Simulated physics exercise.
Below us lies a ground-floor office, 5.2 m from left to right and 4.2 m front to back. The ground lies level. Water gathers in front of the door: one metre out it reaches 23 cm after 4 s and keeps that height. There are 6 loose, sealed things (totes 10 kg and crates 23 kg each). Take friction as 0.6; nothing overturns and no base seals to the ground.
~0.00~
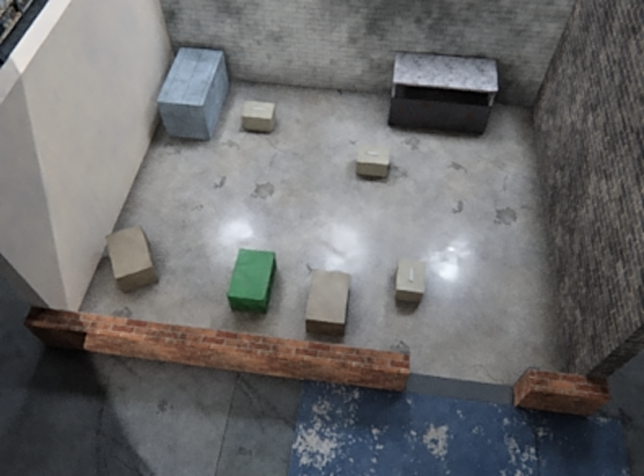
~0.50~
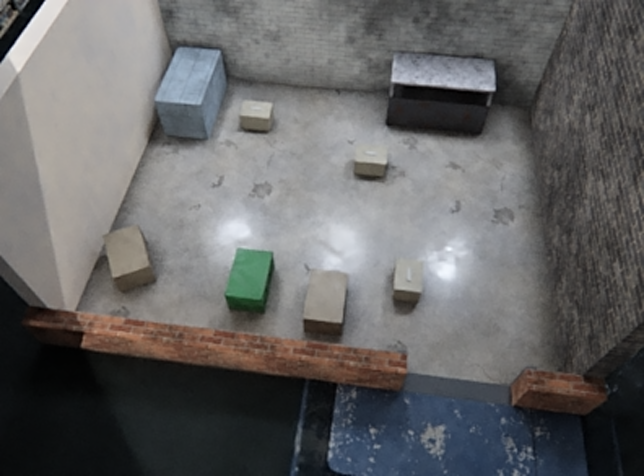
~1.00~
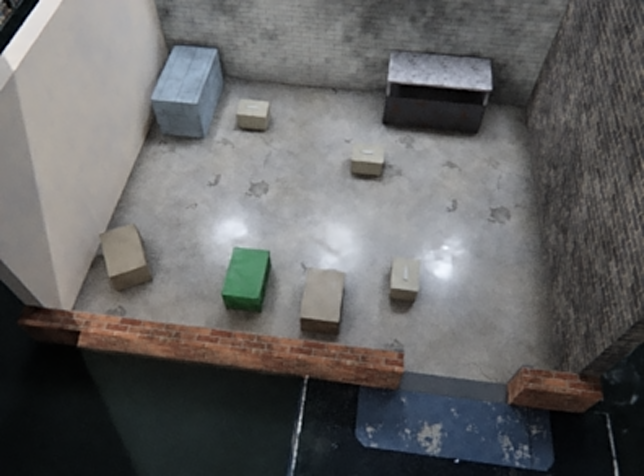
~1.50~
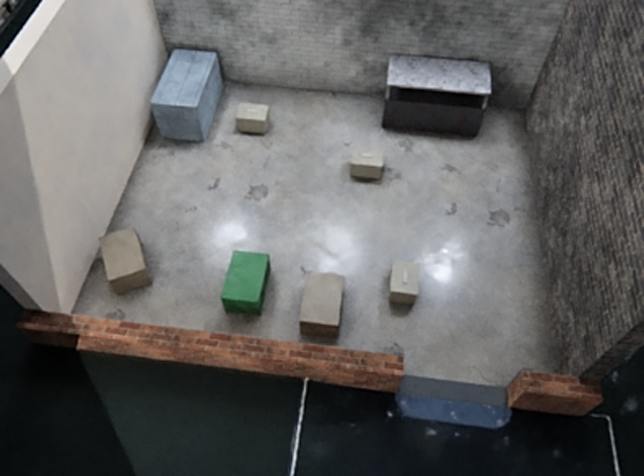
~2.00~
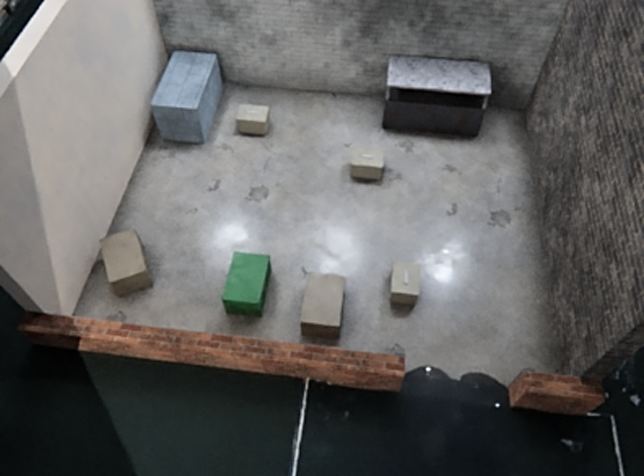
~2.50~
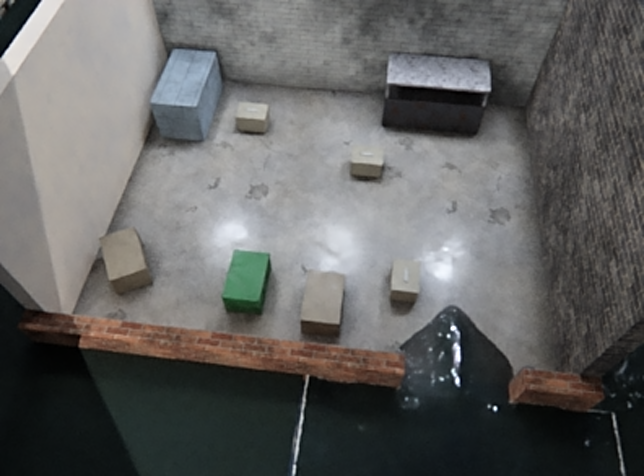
Dark water spreads outside a ground-floor room seen from high above, with a low brick front wall broken by a doorway at right. A green crate sits among five tan boxes on the grey floor, with a pale blue block at back left and a dark one at back right. The view shifts very slightly as water covers the worn blue patch outside, then pushes a pointed tongue through the doorway, while the boxes stay still.
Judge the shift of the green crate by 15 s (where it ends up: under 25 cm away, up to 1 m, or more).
The green crate stays put.
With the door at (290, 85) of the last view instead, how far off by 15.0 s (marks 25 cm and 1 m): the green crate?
Then the green crate ends far away.
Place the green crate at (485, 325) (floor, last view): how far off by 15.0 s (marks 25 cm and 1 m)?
It ends far away.
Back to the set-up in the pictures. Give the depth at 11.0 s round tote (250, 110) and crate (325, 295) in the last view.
About 10 and 2 cm.
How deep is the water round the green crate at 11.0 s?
Roughly 1 cm.
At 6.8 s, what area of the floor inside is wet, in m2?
Some 14 m2.
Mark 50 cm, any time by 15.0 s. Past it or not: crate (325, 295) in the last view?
Answer: Under.
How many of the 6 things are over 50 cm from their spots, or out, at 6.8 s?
1 of them.
After 3.5 s the green crate is near (246, 275), 0.0 m from its start, aground; 0 afloat.
After 6.8 s the green crate is near (246, 275), 0.0 m from its start, aground; 0 afloat.
After 11.0 s the green crate is near (246, 275), 0.0 m from its start, aground; 1 afloat.
After 15.0 s the green crate is near (251, 276), 0.1 m from its start, aground; 4 afloat.
